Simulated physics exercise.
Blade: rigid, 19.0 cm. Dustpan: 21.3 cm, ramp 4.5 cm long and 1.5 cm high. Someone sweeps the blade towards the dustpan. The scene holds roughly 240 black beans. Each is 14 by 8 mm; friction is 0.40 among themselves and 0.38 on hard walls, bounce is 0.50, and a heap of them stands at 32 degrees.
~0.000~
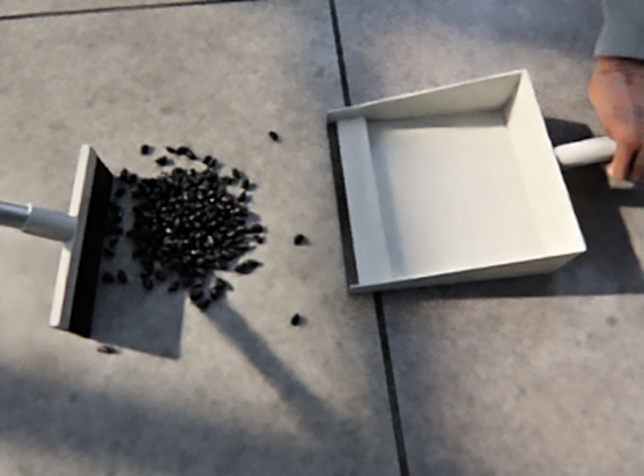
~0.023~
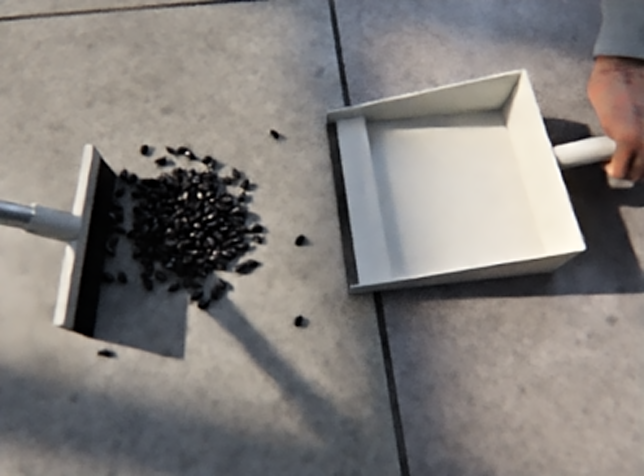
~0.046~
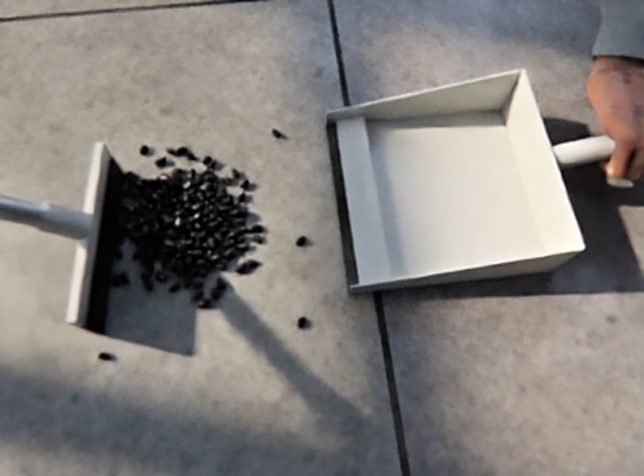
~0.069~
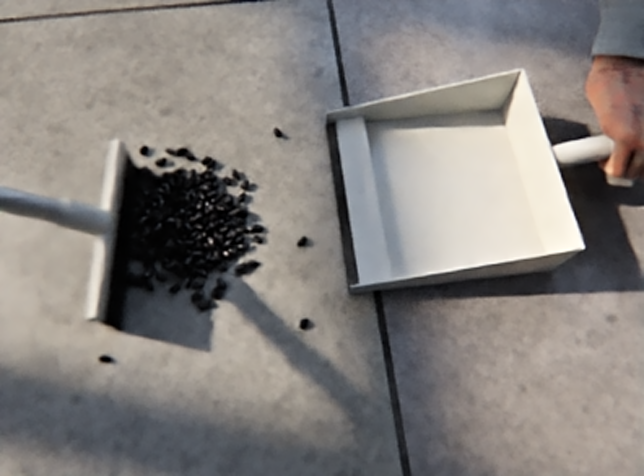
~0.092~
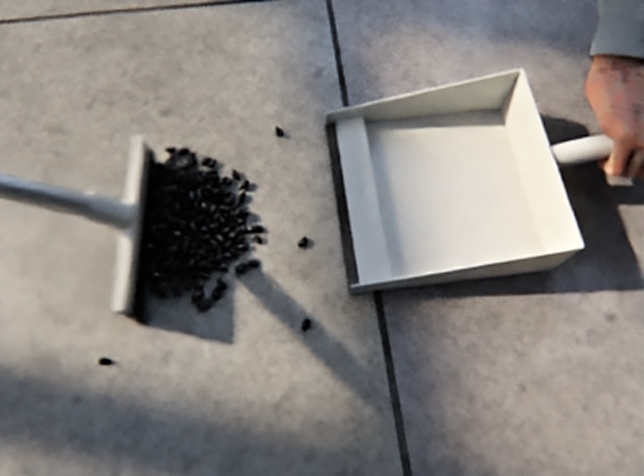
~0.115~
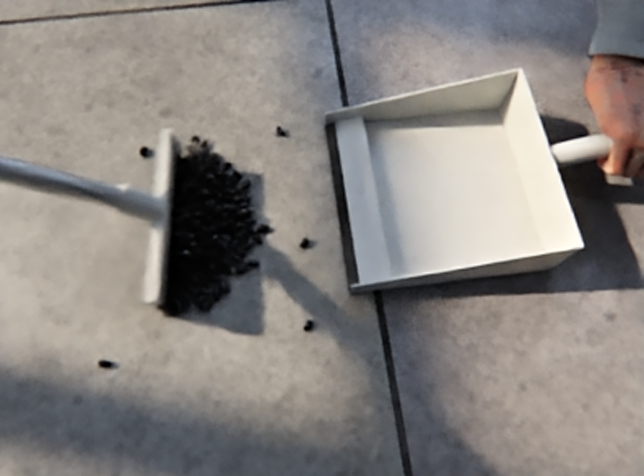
Hand holding a white dustpan still on grey tiles while a blade on a pole pushes a heap of black beans right.
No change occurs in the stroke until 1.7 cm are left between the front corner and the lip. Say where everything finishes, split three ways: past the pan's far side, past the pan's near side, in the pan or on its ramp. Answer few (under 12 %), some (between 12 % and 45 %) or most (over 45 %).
Past the pan's far side: Few, past the pan's near side: Few, in the pan or on its ramp: Most.
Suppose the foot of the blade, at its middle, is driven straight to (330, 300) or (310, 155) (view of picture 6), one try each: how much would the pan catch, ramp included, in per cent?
First try around 40 %, second try around 45 %.
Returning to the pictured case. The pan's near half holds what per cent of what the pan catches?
Roughly 40 per cent.
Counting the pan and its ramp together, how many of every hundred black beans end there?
I'd say close to 60 per cent.
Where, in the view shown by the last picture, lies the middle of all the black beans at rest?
My guess is close to (359, 196).
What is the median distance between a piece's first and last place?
22 cm, roughly.
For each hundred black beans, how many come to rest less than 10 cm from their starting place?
I'd guess some 0 per cent.
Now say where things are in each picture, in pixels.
The first picture shows blade from (61, 324) to (91, 154), moved 0.0 cm, 0 of the pieces shifted so far; middle of the pieces at (186, 221); pan at (449, 192).
The second picture shows blade from (65, 324) to (94, 154), moved 0.3 cm, 0 of the pieces shifted so far; middle of the pieces at (186, 221).
The third picture shows blade from (77, 321) to (104, 152), moved 1.4 cm, 13 of the pieces shifted so far; middle of the pieces at (186, 222).
The fourth picture shows blade from (97, 316) to (120, 149), moved 3.1 cm, 59 of the pieces shifted so far; middle of the pieces at (187, 222).
The fifth picture shows blade from (123, 309) to (143, 144), moved 5.5 cm, 166 of the pieces shifted so far; middle of the pieces at (192, 224).
The sixth picture shows blade from (155, 301) to (170, 138), moved 8.5 cm, 228 of the pieces shifted so far; middle of the pieces at (203, 215); pan at (448, 191). The blade's pace is about 1.30 m/s, heading 10 degrees away from the viewer's side.
After 0.19 s, middle of the blade 9 cm from the lip; 0 % over the lip, far side 5 %, near side 5 %.
After 0.24 s, middle of the blade 4 cm from the lip; 15 % over the lip, far side 5 %, near side 5 %.
After 0.44 s, middle of the blade 2 cm from the lip; 65 % over the lip, far side 5 %, near side 10 %.
By 2.3 s all is still; far side 5 %, near side 10 %, pan 60 %, in front of the lip or behind the blade 25 %.
